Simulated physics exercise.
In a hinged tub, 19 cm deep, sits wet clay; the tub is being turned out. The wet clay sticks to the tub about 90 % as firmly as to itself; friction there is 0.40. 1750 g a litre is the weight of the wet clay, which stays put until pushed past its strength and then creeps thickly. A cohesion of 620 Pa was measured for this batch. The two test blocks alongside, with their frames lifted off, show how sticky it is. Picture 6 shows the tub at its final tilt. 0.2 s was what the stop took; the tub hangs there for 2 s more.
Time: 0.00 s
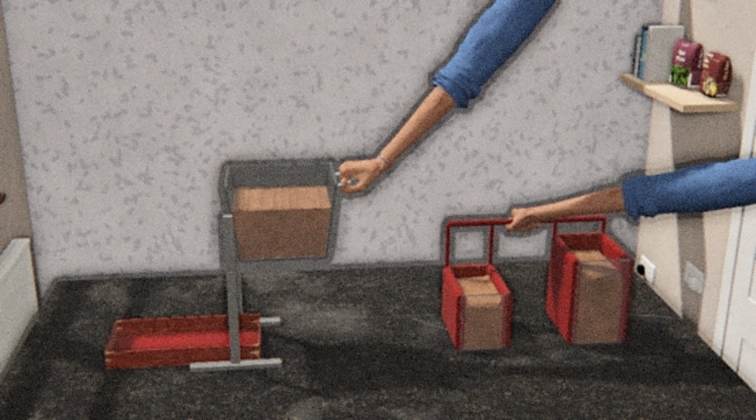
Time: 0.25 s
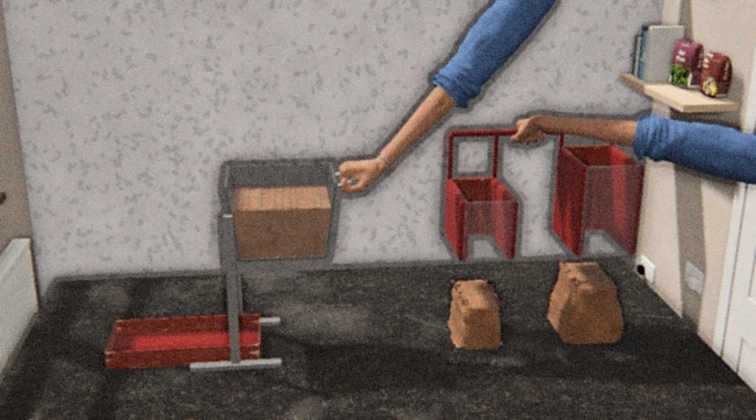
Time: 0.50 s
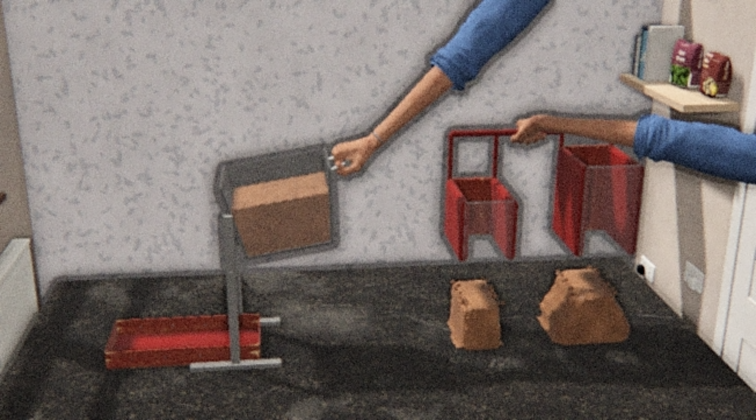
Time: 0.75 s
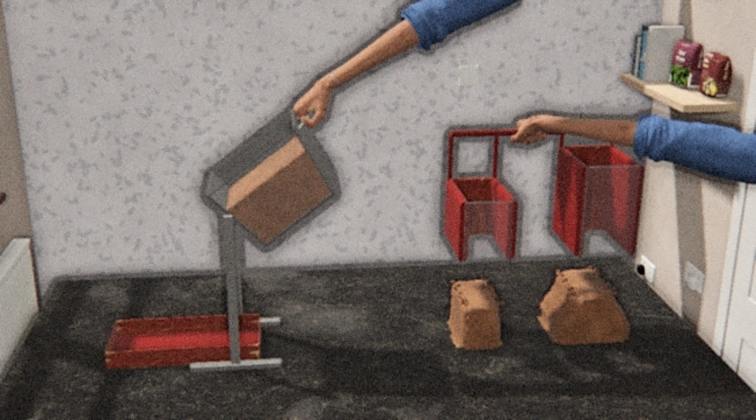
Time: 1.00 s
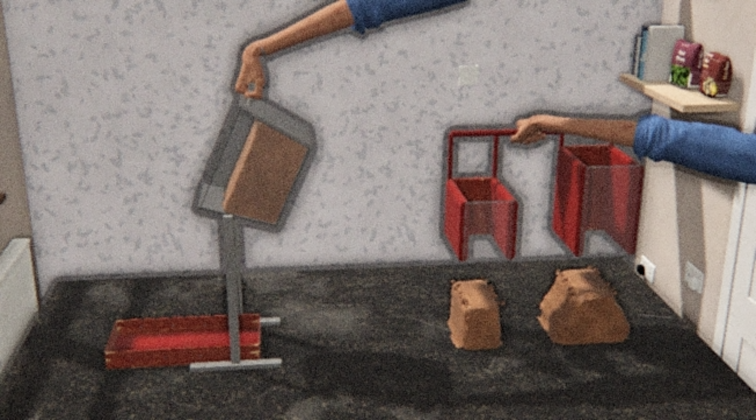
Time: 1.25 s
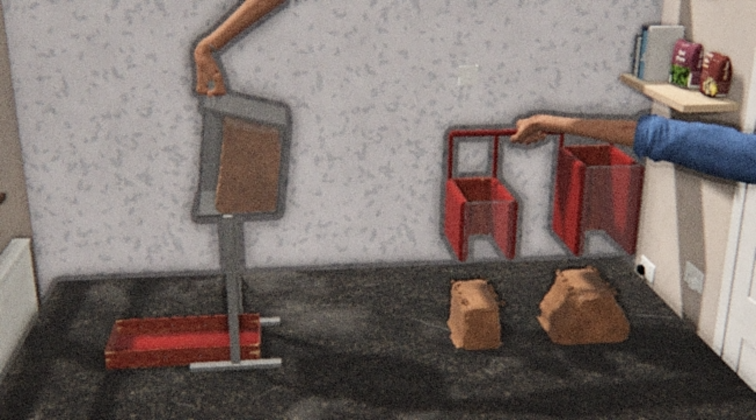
Hands lifting red moulds off two brown clay blocks, the larger slumping, then tilting a grey tub of clay steeply leftward.
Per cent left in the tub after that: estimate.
Roughly 65 percent.
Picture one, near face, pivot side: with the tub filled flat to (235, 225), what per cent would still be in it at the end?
Then roughly 100 %.
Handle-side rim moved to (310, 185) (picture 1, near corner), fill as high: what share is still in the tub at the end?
Then near 100 % stays in the tub.
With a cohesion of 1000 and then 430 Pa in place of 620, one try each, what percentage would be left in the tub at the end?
About 100 % first, about 60 % second.
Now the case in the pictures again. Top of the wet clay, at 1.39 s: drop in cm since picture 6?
Around 4 cm below its level in the last picture.
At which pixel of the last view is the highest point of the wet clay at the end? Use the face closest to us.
Near (235, 163).
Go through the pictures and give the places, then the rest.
In the first picture, handle-side rim at (334, 185), tilt 0 degrees; crest of the wet clay at (243, 210); block heights 14 cm, 21 cm (left to right).
In the second picture, handle-side rim at (334, 185), tilt 0 degrees; crest of the wet clay at (243, 210); block heights 14 cm, 18 cm (left to right).
In the third picture, handle-side rim at (328, 169), tilt 9 degrees; crest of the wet clay at (322, 193); block heights 14 cm, 15 cm (left to right).
In the fourth picture, handle-side rim at (292, 129), tilt 37 degrees; crest of the wet clay at (301, 153); block heights 14 cm, 15 cm (left to right).
In the fifth picture, handle-side rim at (239, 110), tilt 66 degrees; crest of the wet clay at (264, 125); block heights 14 cm, 15 cm (left to right).
In the sixth picture, handle-side rim at (204, 111), tilt 83 degrees; crest of the wet clay at (230, 126); block heights 14 cm, 15 cm (left to right).
After 1.39 s, the tub is at 83 degrees and holds 100 %.
After 1.56 s, the tub is at 83 degrees and holds 96 %.
After 1.73 s, the tub is at 83 degrees and holds 86 %.
After 1.90 s, the tub is at 83 degrees and holds 77 %.
After 3.25 s, the tub is at 83 degrees and holds 65 %.
